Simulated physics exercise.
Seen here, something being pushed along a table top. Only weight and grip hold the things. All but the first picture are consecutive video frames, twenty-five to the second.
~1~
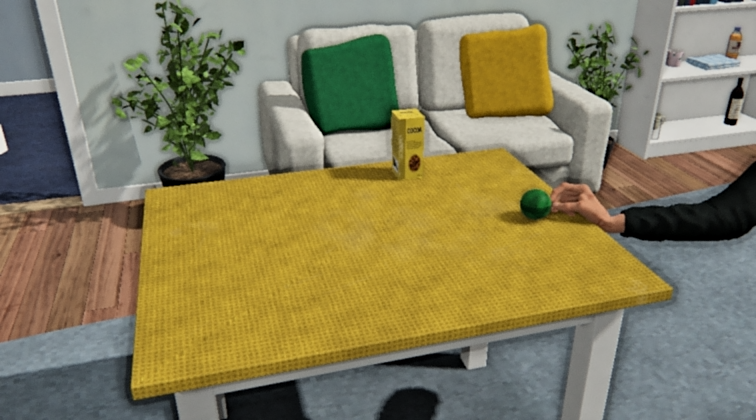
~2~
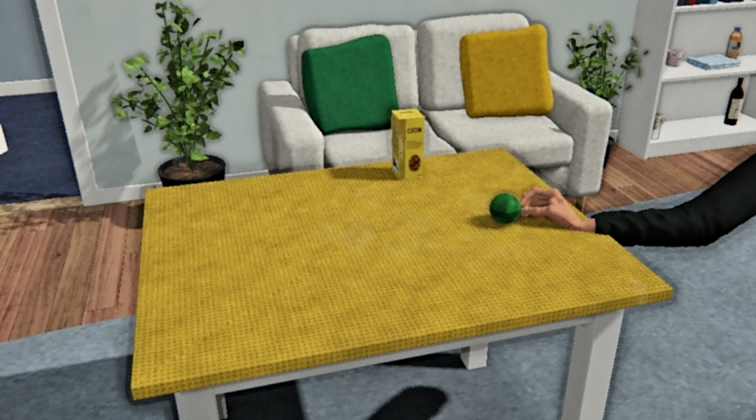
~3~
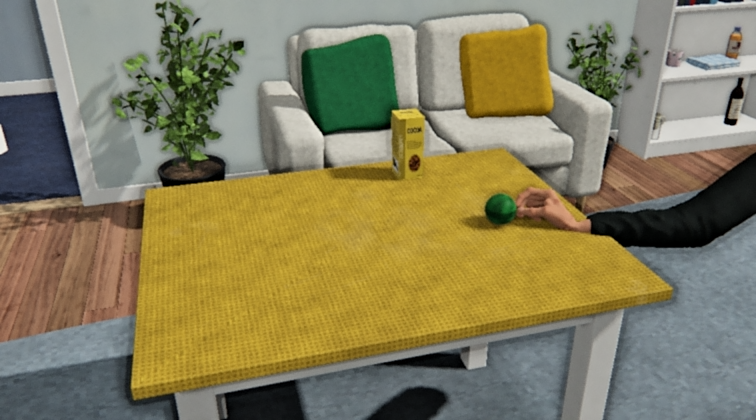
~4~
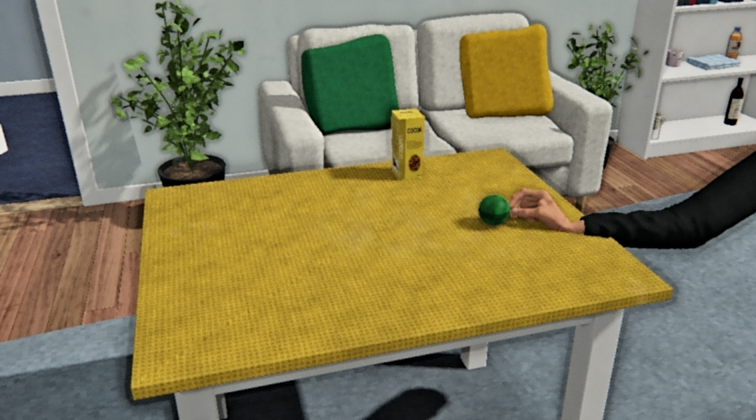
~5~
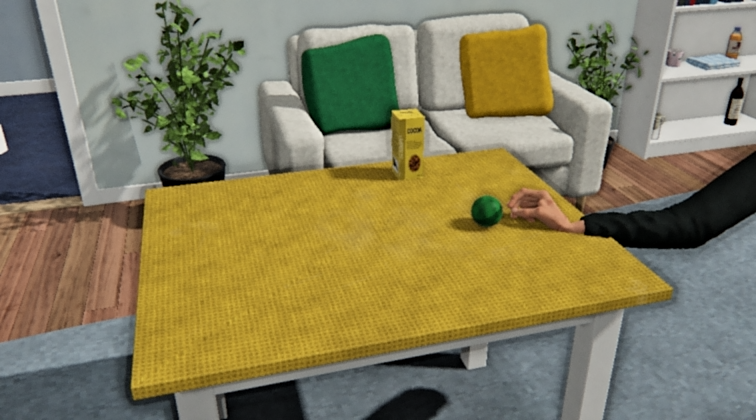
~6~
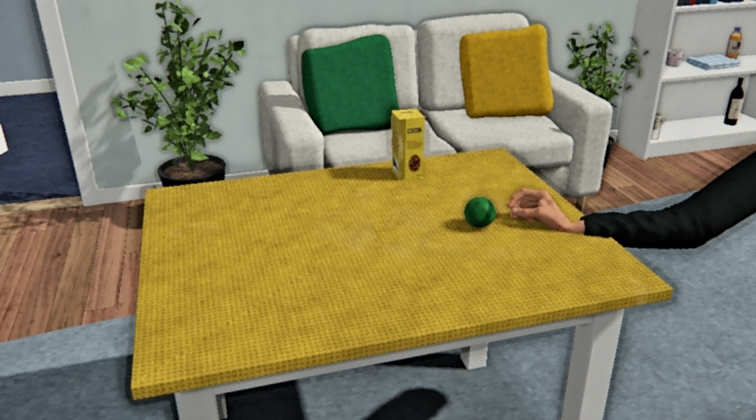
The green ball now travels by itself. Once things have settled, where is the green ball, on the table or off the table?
The green ball remains on top.
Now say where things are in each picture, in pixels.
In the first picture, under the hand; green ball (536, 204).
In the second picture, under the hand; green ball (505, 209).
In the third picture, under the hand; green ball (501, 209).
In the fourth picture, green ball (494, 210).
In the fifth picture, green ball (487, 211) moved a little.
In the sixth picture, green ball (480, 212) moved a little.
Then, 0.20 s later than the last frame, green ball moved about its own width near (450, 217).
Then, 0.40 s later than the last frame, green ball moved well along near (428, 220).
When it is over, moved from the start, green ball. End places, in pixels of the last picture, green ball near (408, 222).
